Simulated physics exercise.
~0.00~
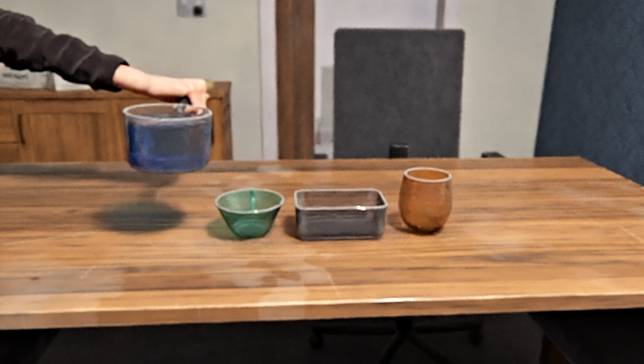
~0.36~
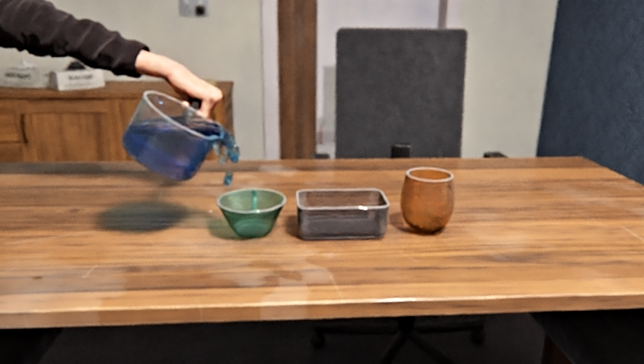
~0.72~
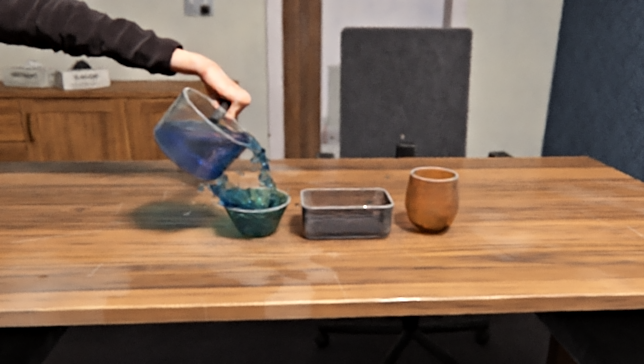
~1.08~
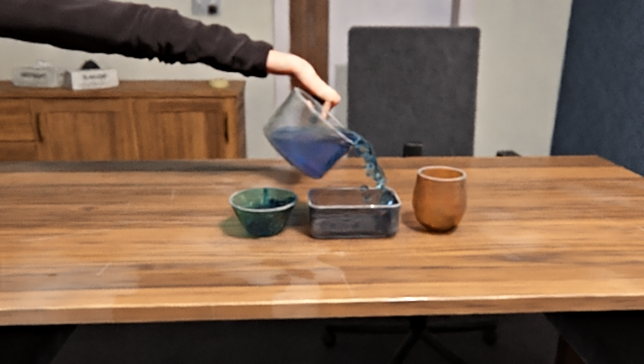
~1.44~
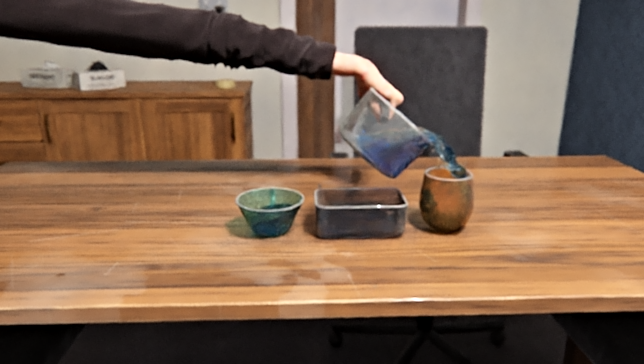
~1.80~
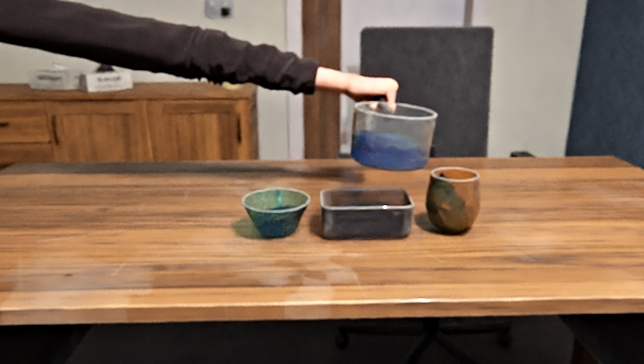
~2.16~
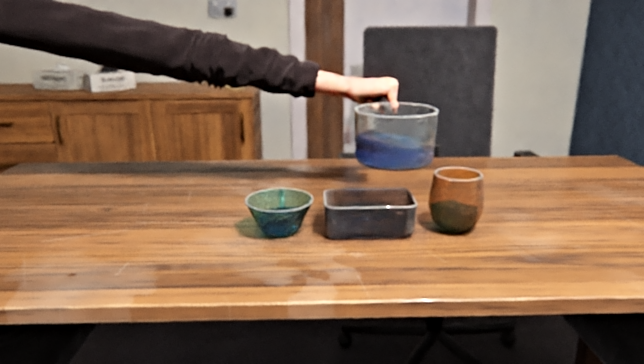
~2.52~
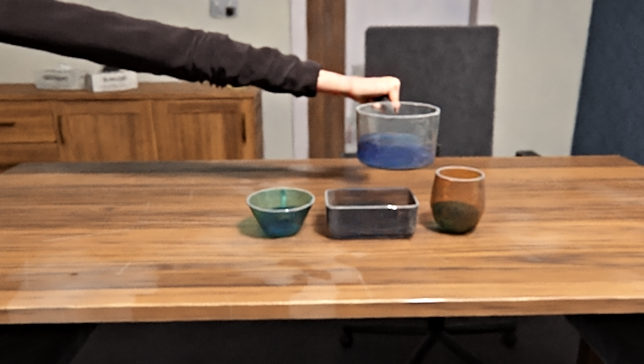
On a wooden table in an office, a hand tilts a clear saucepan of blue liquid and sweeps it right, pouring into a green bowl, a dark oblong tub and an amber round-bellied glass, then levels it and holds it above them, some liquid still inside.
